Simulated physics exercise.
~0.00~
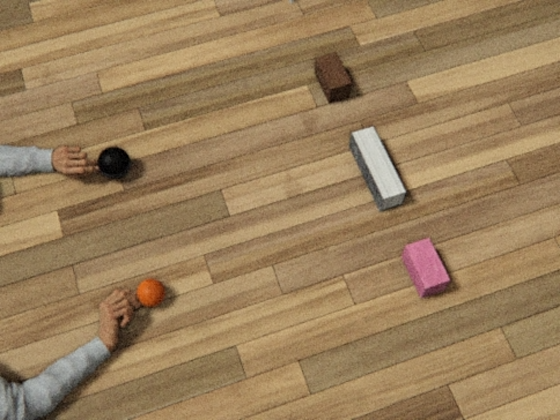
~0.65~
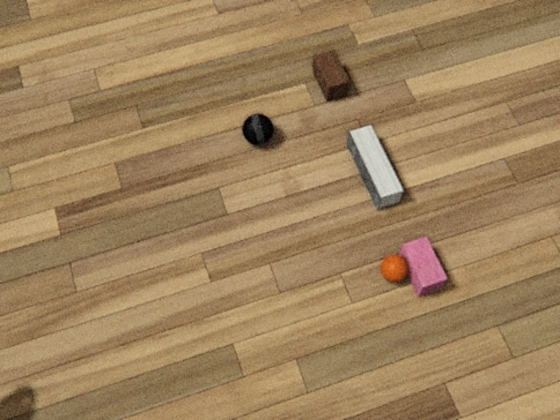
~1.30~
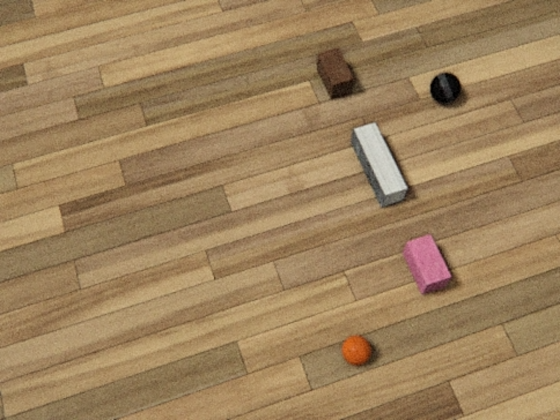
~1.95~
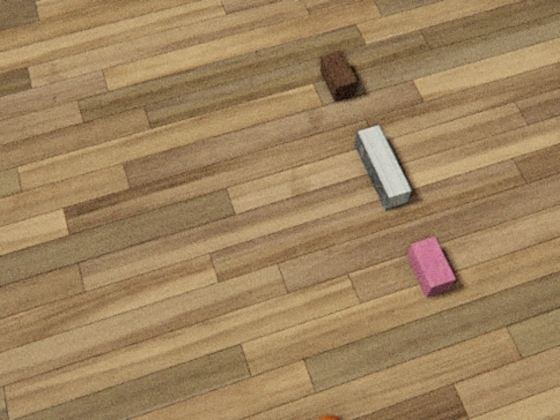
On a wooden floor, two hands releasing balls toward spaced blocks, the black one rolling through, the orange one bouncing off pink.
